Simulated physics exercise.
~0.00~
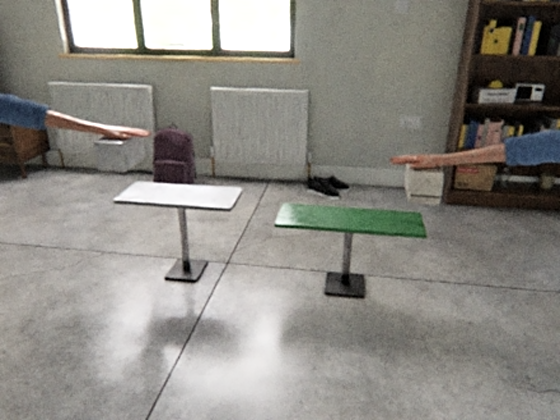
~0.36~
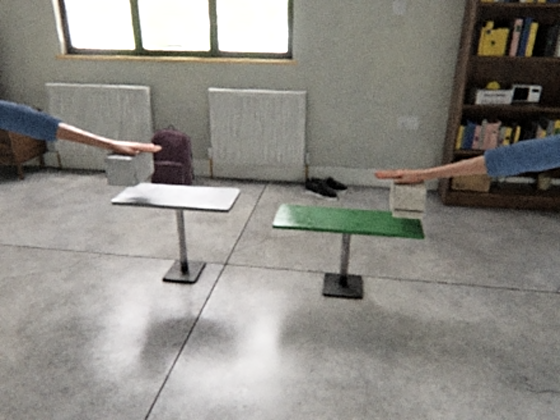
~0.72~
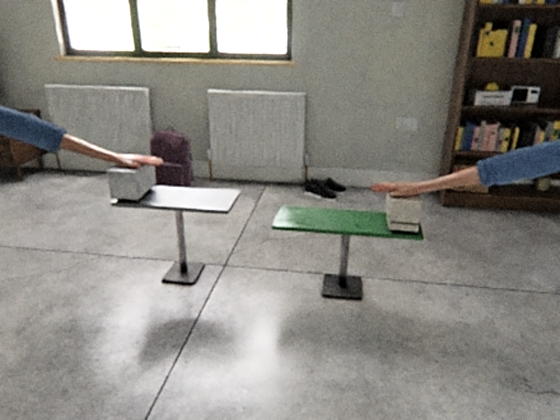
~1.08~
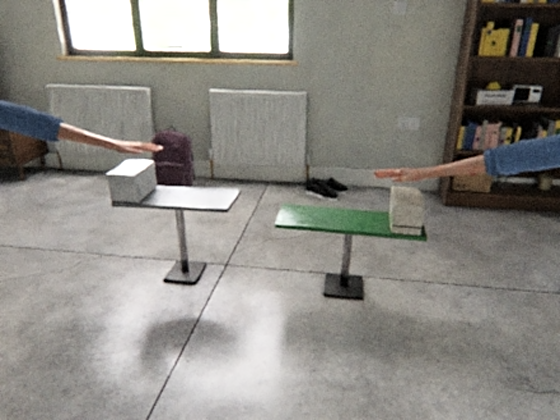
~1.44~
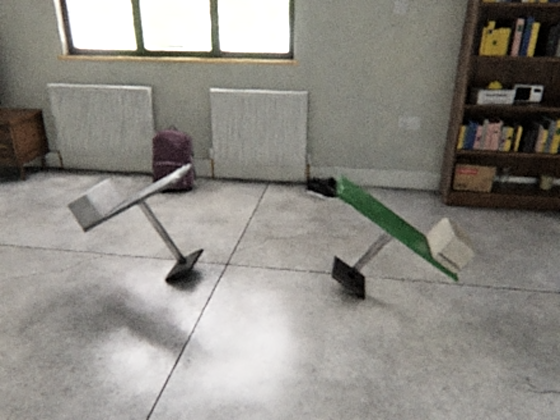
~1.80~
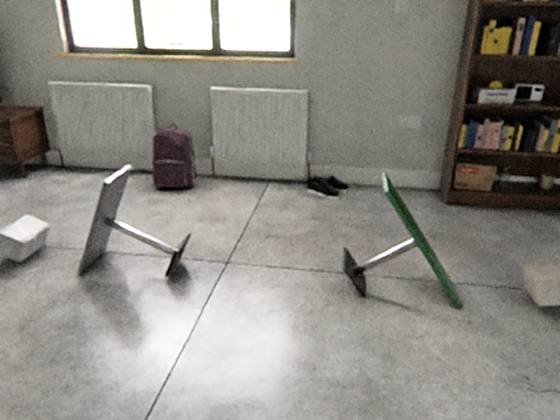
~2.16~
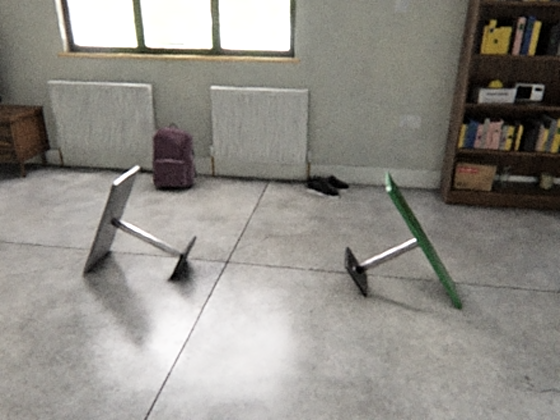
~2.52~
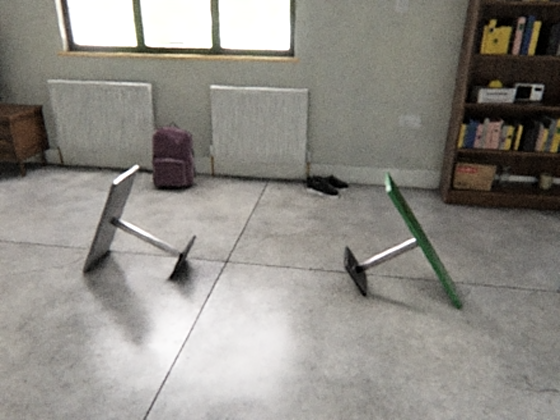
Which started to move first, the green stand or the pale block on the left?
The pale block on the left moved first, as a hand brought it down to the grey table. The green stand only began to move later, when it tipped after the hands had let go.
